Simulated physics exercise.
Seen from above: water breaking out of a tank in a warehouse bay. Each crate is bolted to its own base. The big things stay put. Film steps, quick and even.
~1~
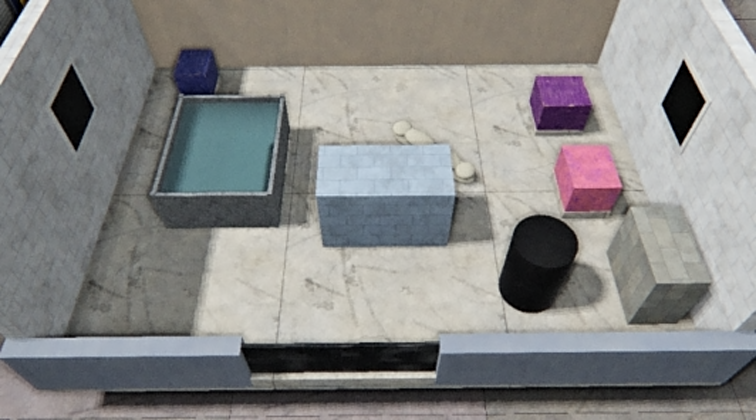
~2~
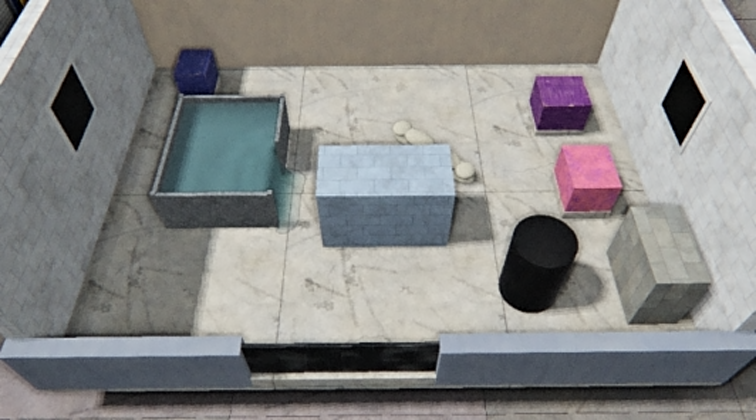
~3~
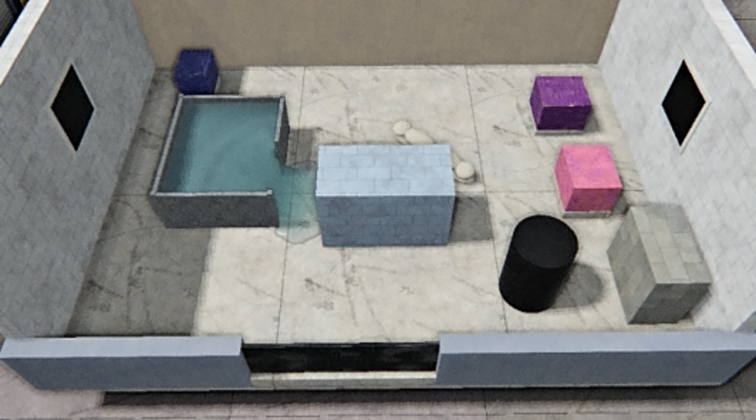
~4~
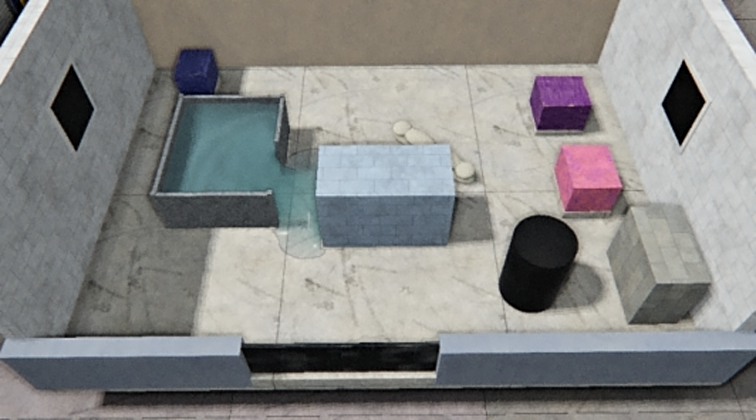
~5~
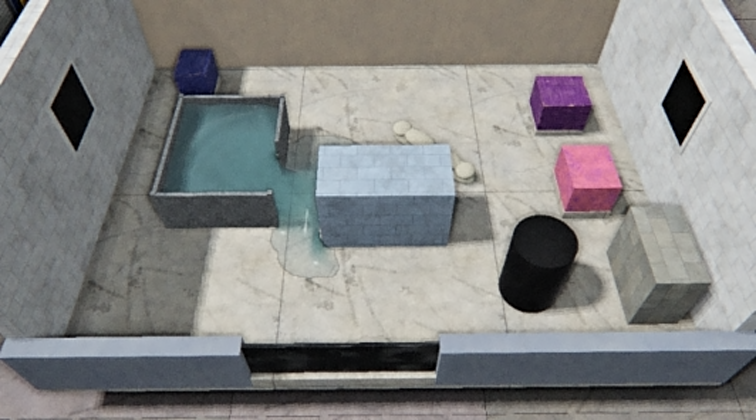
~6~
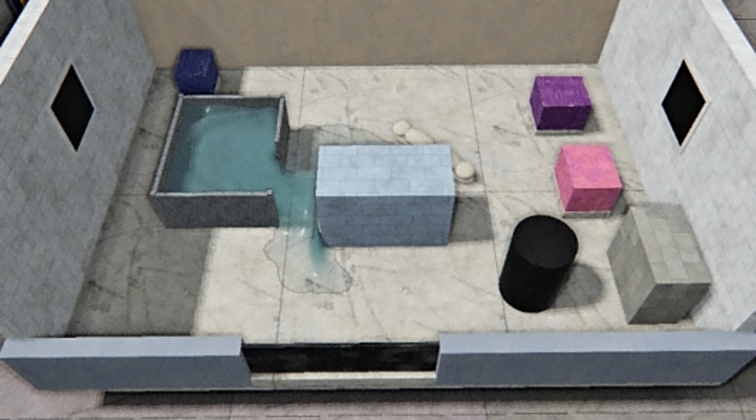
In a walled bay seen from above, water sat still in a square grey tank, then poured through a gap in its right side and spread over the pale floor around a light blue block.
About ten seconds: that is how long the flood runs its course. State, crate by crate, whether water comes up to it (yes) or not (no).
In order: The purple crate is out of reach; the pink crate is out of reach; the blue crate is out of reach.
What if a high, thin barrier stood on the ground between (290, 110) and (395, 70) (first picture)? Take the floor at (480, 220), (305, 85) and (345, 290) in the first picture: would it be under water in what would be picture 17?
The first point comes out inundated, the next unwetted, the last inundated.
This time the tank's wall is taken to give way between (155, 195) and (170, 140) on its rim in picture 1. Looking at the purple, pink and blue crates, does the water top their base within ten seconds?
Result: Purple is not reached; pink is not reached; blue is swamped.
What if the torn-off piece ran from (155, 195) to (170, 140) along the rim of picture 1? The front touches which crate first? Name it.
Answer: The blue one.
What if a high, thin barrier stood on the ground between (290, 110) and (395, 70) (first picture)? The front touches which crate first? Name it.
First to be reached: The pink one.
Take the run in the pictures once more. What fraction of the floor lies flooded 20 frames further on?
55 %, roughly.
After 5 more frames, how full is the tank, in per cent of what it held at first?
Roughly 64 percent.
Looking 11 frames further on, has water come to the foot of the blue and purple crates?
Blue: Dry, purple: Dry.
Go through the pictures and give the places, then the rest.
In the first frame, still water in the tank at (224, 146).
In the second frame, water pours out at (276, 190) and has run to (289, 227).
In the third frame, water pours out at (277, 191) and has run to a hidden place.
In the fourth frame, the front is at a hidden place, out from the gap at (277, 191).
In the fifth frame, the front is at a hidden place, out from the gap at (277, 191).
In the sixth frame, water pours out at (277, 191) and has run to a hidden place.
A moment on, water covers 20 % of the floor; the purple crate not reached, the pink crate water round its plinth, the blue crate not reached.
Next, water covers 40 % of the floor; the purple crate not reached, the pink crate water round its plinth, the blue crate not reached.
Then, water covers 55 % of the floor; the purple crate water round its plinth, the pink crate water round its plinth, the blue crate not reached.
Later, water covers 85 % of the floor; the purple crate water round its plinth, the pink crate water round its plinth, the blue crate water round its plinth.
In the end, water covers 100 % of the floor; the purple crate stayed above the water, the pink crate stayed above the water, the blue crate stayed above the water.
